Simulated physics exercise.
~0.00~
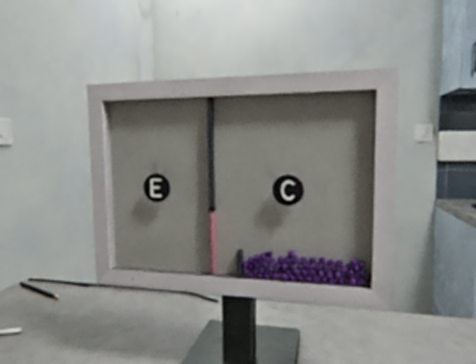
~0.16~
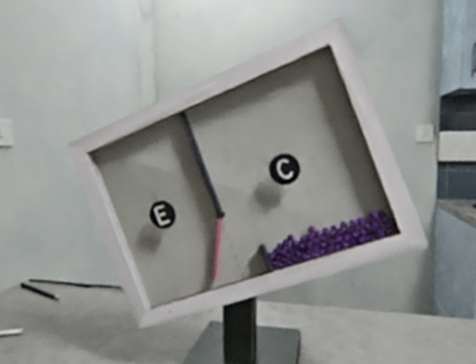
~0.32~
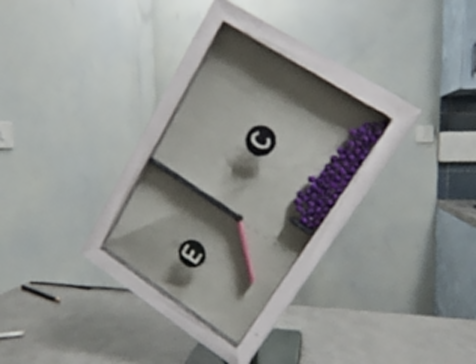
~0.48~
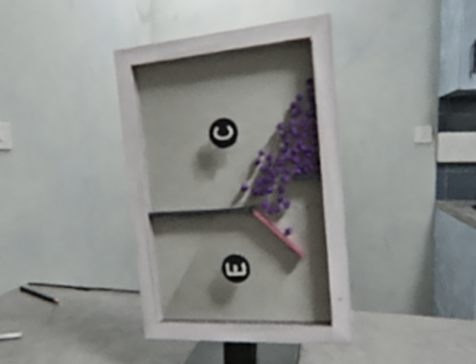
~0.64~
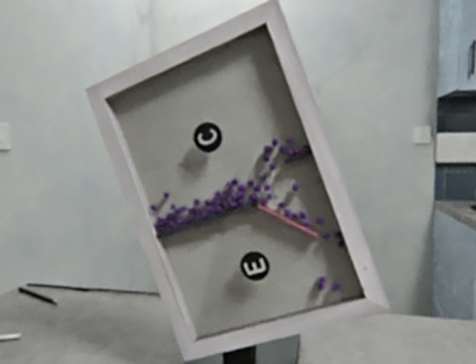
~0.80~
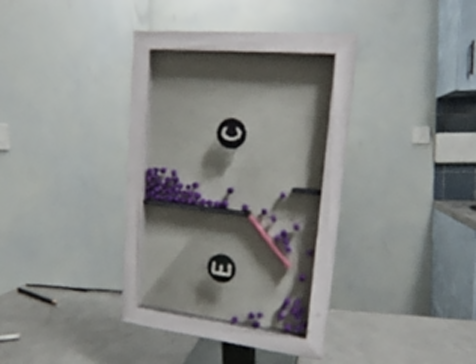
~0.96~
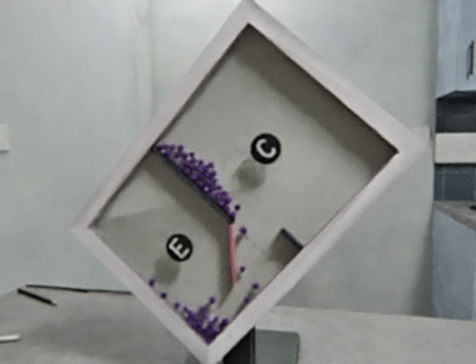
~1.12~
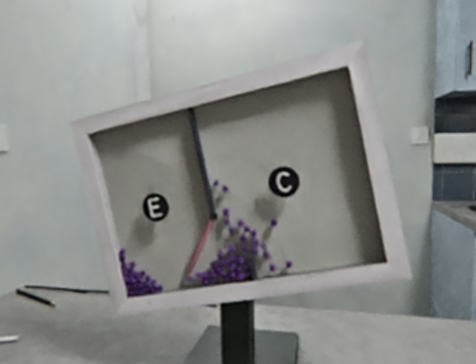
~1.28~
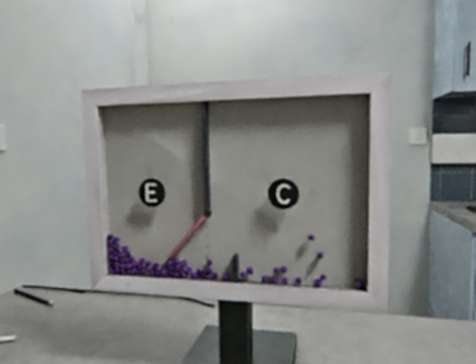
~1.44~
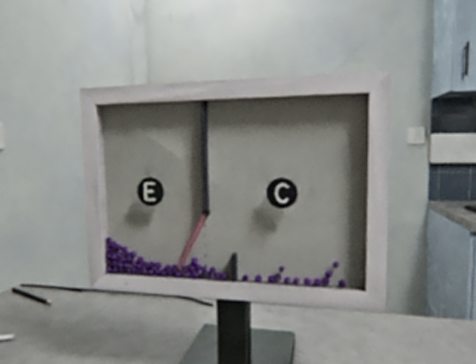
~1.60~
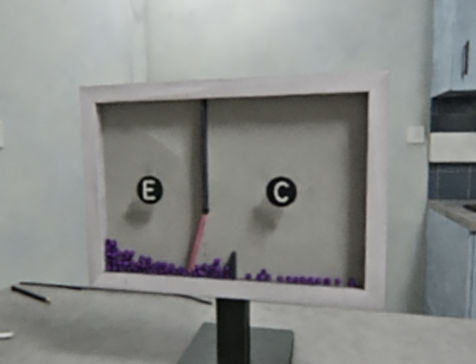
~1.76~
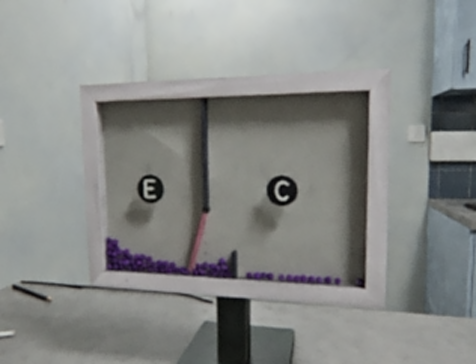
Purple beads spill past a pink flap as their box tilts anticlockwise, then settles level, mostly left.
